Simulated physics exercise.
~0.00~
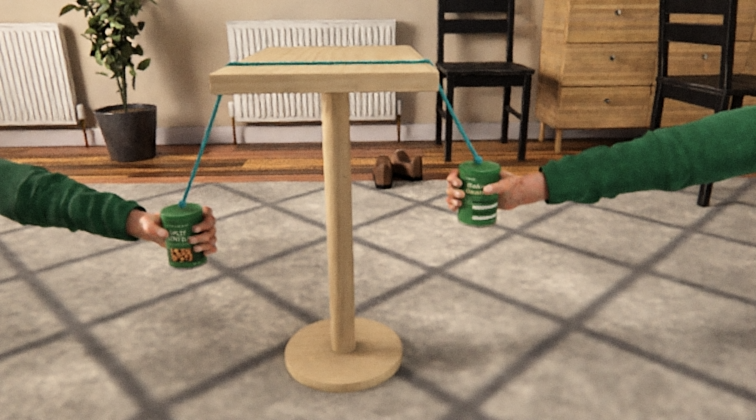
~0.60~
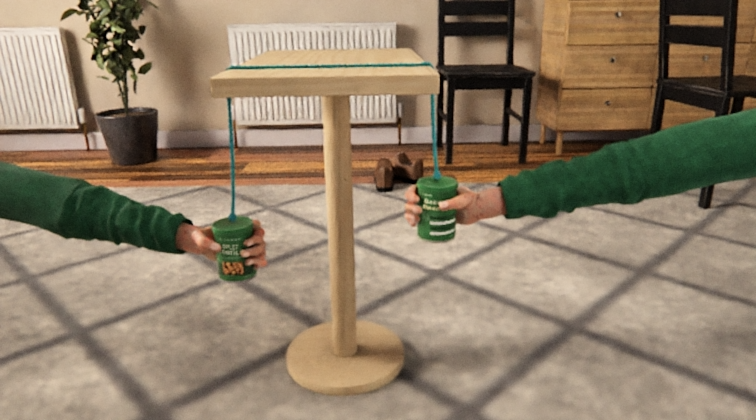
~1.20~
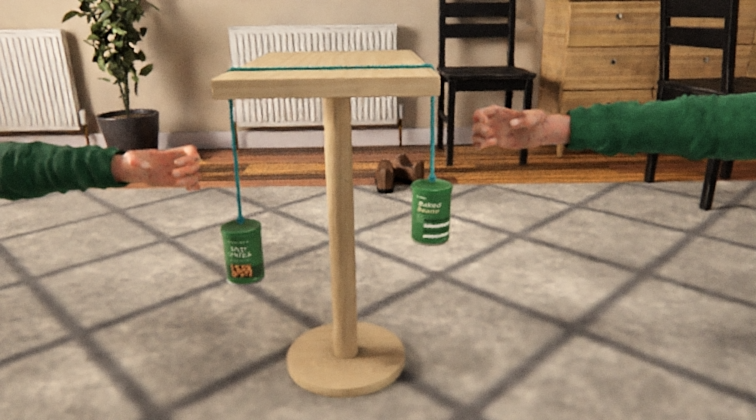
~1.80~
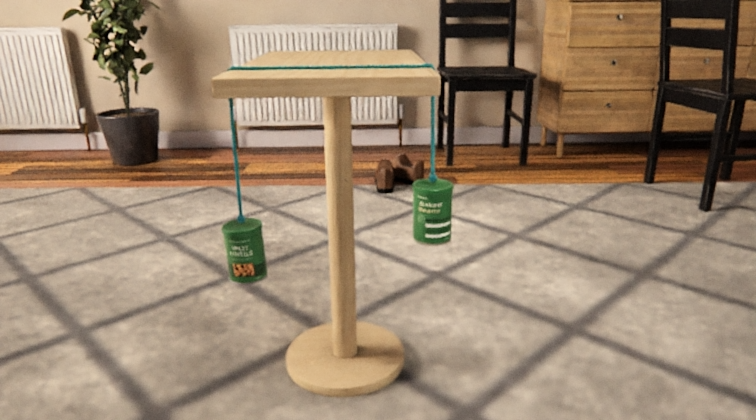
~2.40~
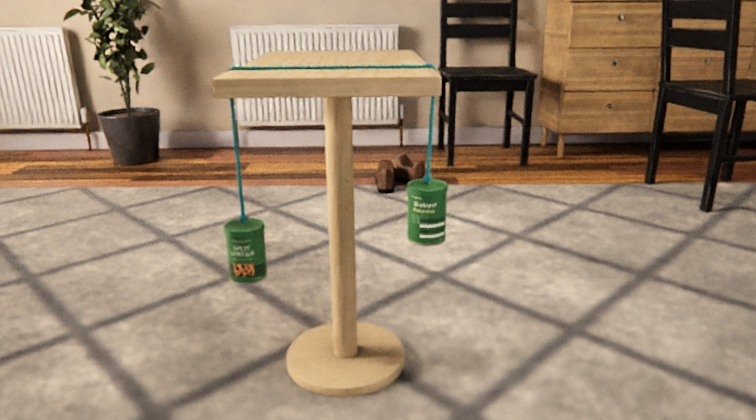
At first, two hands in green sleeves hold a pair of green tins outward on either side of a small wooden table, joined by a teal shoelace lying across its top. The hands bring the tins inward until the lace hangs straight down from both edges, the left tin a little lower than the right. Then the fingers let go and the hands draw back, soon leaving the view. The tins stay upright, with only a slight sway on the right. In the end neither tin sinks, and both hang in balance beside the table.
